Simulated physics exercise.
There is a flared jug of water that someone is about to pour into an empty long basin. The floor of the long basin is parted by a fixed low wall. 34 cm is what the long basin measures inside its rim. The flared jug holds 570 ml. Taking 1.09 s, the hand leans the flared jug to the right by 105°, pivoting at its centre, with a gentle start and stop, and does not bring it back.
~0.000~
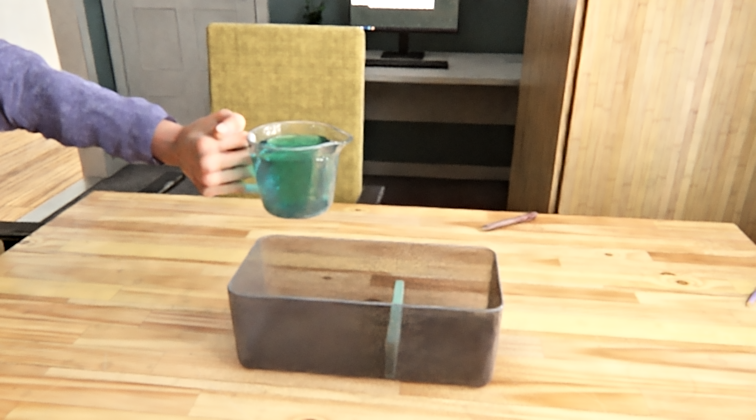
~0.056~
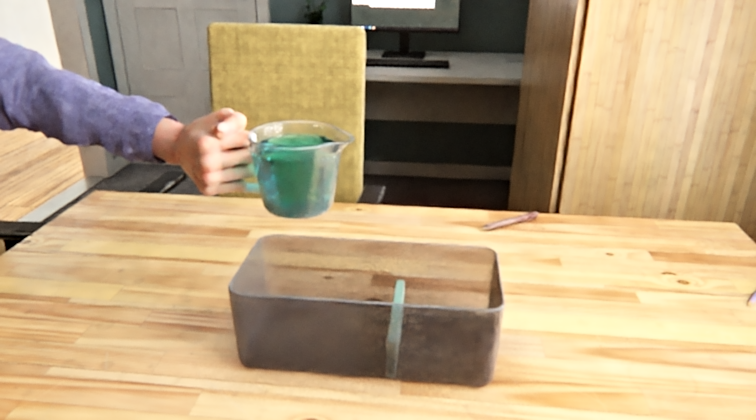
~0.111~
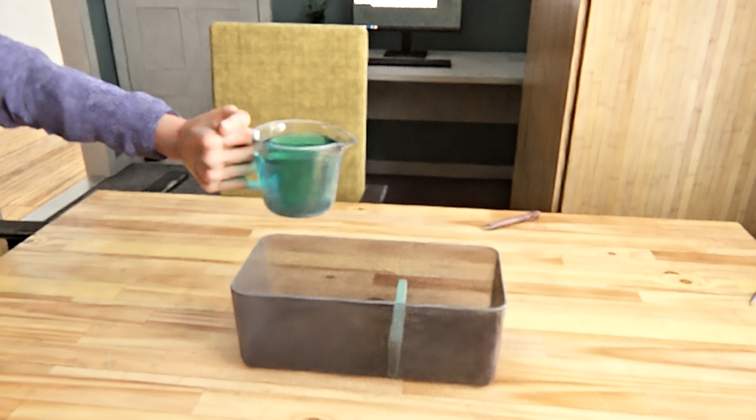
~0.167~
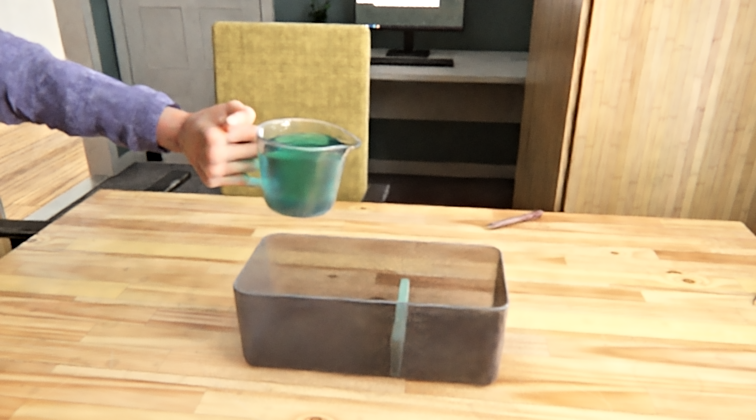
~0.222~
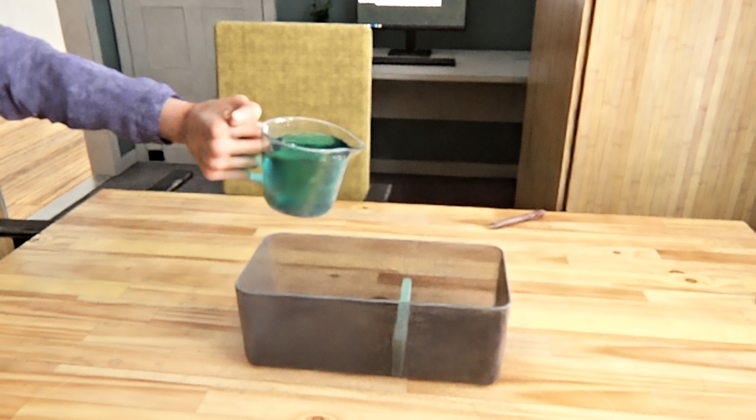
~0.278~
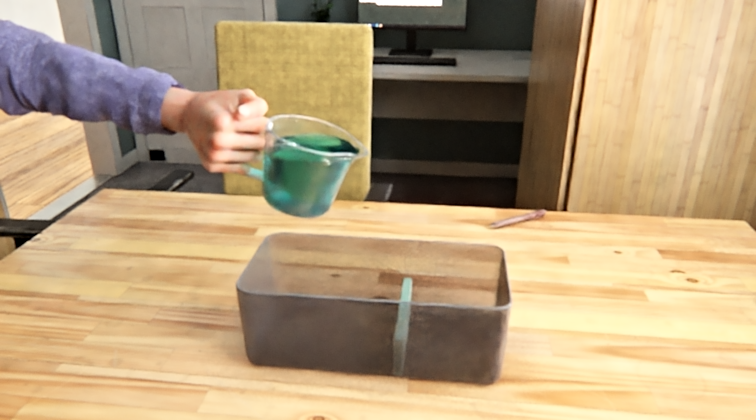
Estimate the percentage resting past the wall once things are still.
I would say roughly 48 percent.
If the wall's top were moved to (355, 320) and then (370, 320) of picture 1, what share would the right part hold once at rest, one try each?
Roughly 90 per cent, then 85 per cent.
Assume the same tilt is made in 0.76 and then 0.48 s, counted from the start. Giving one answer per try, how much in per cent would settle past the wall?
In order, 35 and 25 per cent.
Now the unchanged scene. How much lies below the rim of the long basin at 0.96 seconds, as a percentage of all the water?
Near 80 per cent of the total.
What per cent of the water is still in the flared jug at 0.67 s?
60 %.
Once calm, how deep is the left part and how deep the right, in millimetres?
Left part about 10 mm deep, right part about 14 mm deep.
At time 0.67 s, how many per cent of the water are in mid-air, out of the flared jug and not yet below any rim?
24 %.
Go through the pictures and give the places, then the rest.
In the first frame, it leans 0°; its right rim is at (353, 138); the water meets the walls at (255, 143) and (340, 147); the long basin's rim runs from (244, 262) to (499, 278); the wall's top is at (395, 310).
In the second frame, it leans 1°; its right rim is at (354, 139); the water meets the walls at (257, 142) and (341, 147).
In the third frame, it leans 3°; its right rim is at (357, 140); the water meets the walls at (260, 141) and (344, 147).
In the fourth frame, it leans 6°; its right rim is at (362, 143); the water meets the walls at (263, 141) and (348, 147).
In the fifth frame, it leans 10°; its right rim is at (366, 147); the water meets the walls at (268, 141) and (353, 147).
In the sixth frame, it leans 16°; its right rim is at (369, 153); the water meets the walls at (271, 143) and (360, 148).
After 0.67 s the tilt is 71° and 61 per cent is still to pour, 2 is left of the wall and 14 right of it.
After 0.96 s the tilt is 101° and 10 per cent is still to pour, 32 is left of the wall and 47 right of it.
After 1.26 s the tilt is 105° and 0 per cent is still to pour, 51 is left of the wall and 48 right of it.
After 1.59 s the tilt is 105° and 0 per cent is still to pour, 51 is left of the wall and 48 right of it.
In the end 51 per cent lies left of the wall, 48 right of it and 1 outside.
